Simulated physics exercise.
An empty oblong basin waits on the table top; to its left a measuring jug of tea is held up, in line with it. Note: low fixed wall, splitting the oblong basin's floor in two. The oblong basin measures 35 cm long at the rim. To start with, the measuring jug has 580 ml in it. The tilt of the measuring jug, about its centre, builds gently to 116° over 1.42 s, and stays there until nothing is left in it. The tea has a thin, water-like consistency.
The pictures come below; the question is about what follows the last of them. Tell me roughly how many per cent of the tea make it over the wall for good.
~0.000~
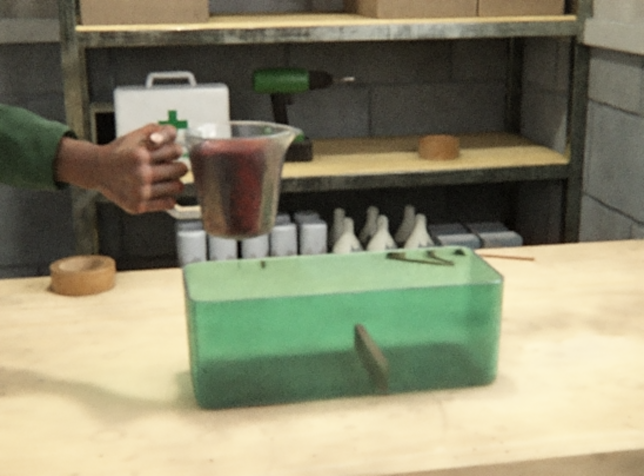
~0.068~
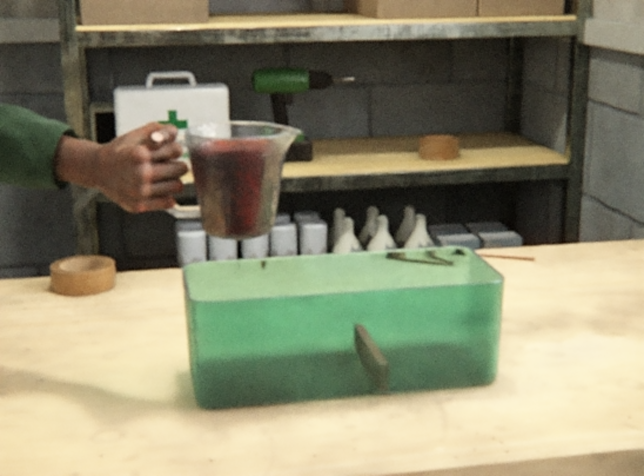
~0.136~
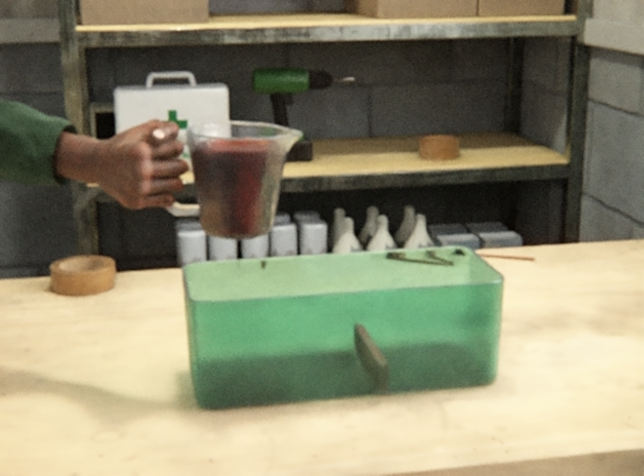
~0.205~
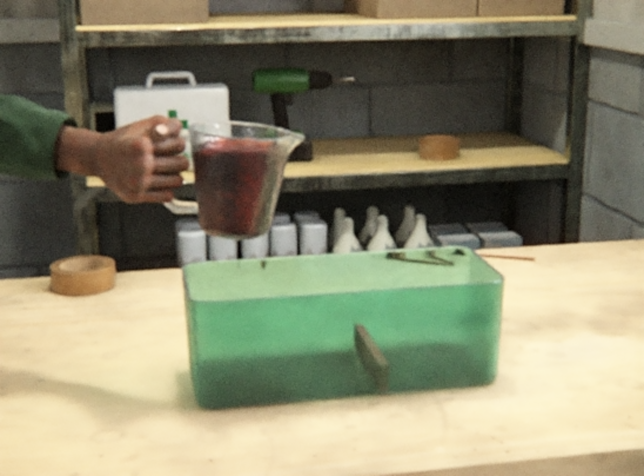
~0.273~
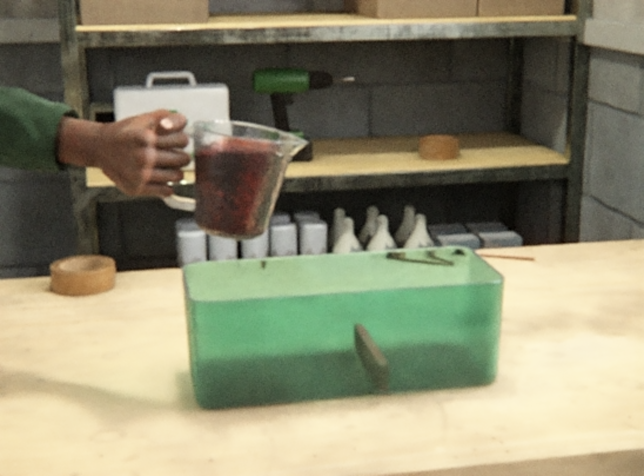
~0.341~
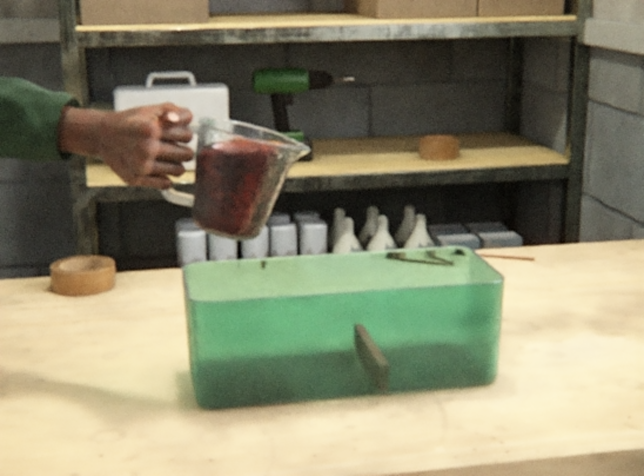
Roughly 28 per cent make it over.
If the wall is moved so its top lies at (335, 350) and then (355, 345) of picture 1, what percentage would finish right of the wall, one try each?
Result: 70 per cent, then 60 per cent.
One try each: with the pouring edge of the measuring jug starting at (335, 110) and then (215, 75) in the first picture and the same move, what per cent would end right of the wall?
75 then 15 %.
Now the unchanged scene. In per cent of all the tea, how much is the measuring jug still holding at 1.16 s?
Near 7 percent, more or less.
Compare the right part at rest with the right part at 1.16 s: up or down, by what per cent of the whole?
The share ends bigger than before, by about 2 %.
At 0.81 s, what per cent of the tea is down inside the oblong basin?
Near 20 in a hundred.
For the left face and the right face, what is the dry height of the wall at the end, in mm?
Left roughly 18 mm; right roughly 24 mm.
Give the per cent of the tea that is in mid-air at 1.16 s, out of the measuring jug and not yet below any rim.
Near 6 percent.
After 0.81 s the tilt is 71° and 63 per cent is still to pour, 9 is left of the wall and 10 right of it.
After 1.16 s the tilt is 107° and 7 per cent is still to pour, 60 is left of the wall and 26 right of it.
After 1.52 s the tilt is 116° and 0 per cent is still to pour, 71 is left of the wall and 28 right of it.
After 1.92 s the tilt is 116° and 0 per cent is still to pour, 71 is left of the wall and 28 right of it.
In the end 71 per cent lies left of the wall, 28 right of it and 1 outside.
